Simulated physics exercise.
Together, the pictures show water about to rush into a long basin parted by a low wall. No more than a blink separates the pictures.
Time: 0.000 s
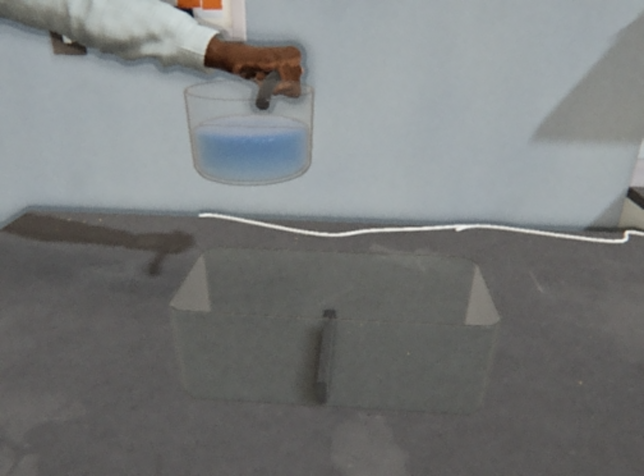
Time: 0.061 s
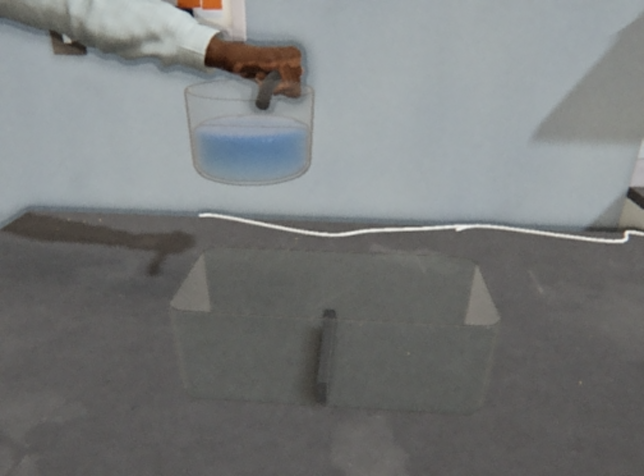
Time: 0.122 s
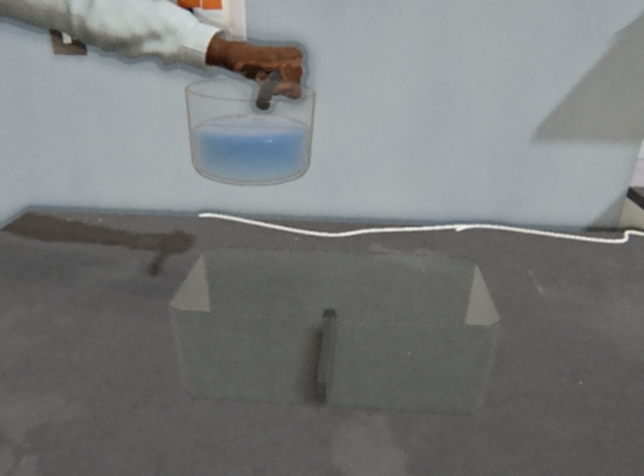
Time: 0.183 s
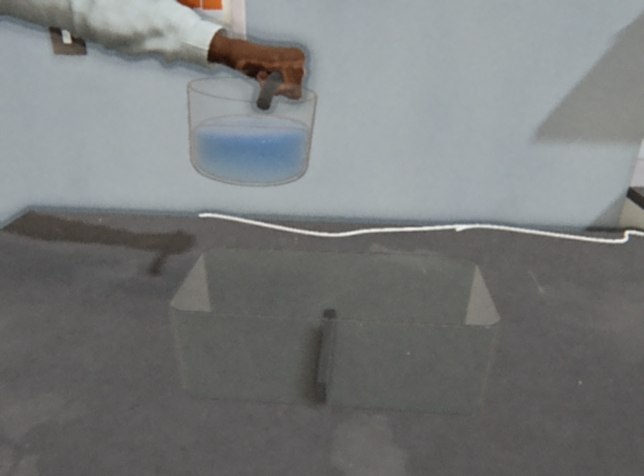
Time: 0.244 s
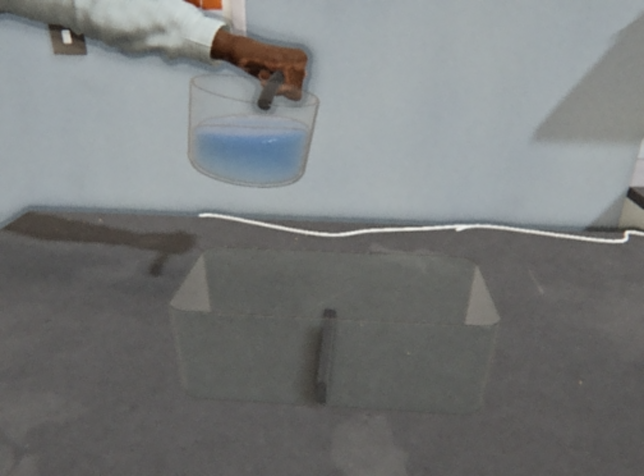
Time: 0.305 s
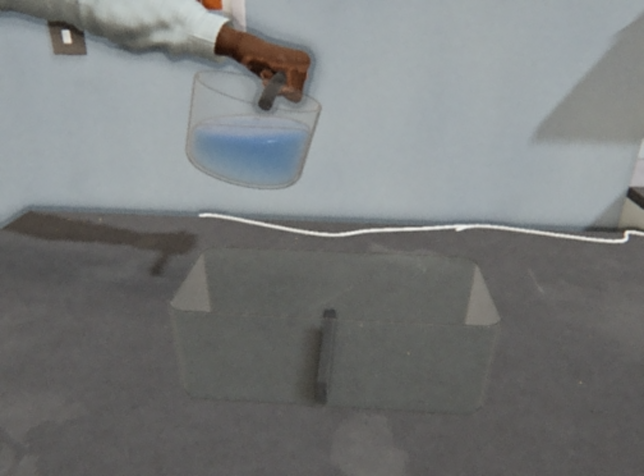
An arm in a pale sleeve reaches in from the upper left, its brown hand holding a clear round container of blue water before a light blue-grey wall. Below, seen from slightly above, a clear long basin parted by a low dark wall sits on a dark grey surface. The hand gradually tilts the container rightward while the basin and the view stay still.
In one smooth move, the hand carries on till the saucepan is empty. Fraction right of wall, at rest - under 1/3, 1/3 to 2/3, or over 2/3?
Over 2/3.
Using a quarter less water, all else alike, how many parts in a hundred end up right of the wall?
It should come out close to 90 per cent.
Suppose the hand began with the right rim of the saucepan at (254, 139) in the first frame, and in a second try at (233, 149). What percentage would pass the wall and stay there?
About 20 % the first time, about 5 % the second.
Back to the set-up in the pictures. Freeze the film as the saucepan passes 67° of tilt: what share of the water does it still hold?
Near 80 per cent.
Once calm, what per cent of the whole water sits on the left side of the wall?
Close to 10 in a hundred.
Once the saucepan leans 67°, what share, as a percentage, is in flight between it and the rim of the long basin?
It works out to about 20 percent.
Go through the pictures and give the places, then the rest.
Tilt 0°; pouring edge (313, 93); surface from (196, 124) to (310, 127); the long basin's rim runs from (187, 276) to (488, 290); the wall's top is at (326, 344), in the first frame.
Tilt 1°; pouring edge (313, 93); surface from (196, 123) to (310, 127), in the second frame.
Tilt 2°; pouring edge (314, 95); surface from (196, 123) to (310, 127), in the third frame.
Tilt 5°; pouring edge (316, 99); surface from (197, 124) to (310, 127), in the fourth frame.
Tilt 9°; pouring edge (318, 104); surface from (196, 124) to (310, 128), in the fifth frame.
Tilt 15°; pouring edge (320, 110); surface from (195, 123) to (312, 128), in the sixth frame.
A moment on, the saucepan is tipped part way and 79 per cent is still to pour, 0 is left of the wall and 0 right of it.
Next, the saucepan is tipped on its side and 21 per cent is still to pour, 1 is left of the wall and 56 right of it.
Then the saucepan is tipped right over and 1 per cent is still to pour, 7 is left of the wall and 87 right of it.
Later the saucepan is tipped right over and 0 per cent is still to pour, 7 is left of the wall and 91 right of it.
In the end 8 per cent lies left of the wall, 91 right of it and 1 outside.
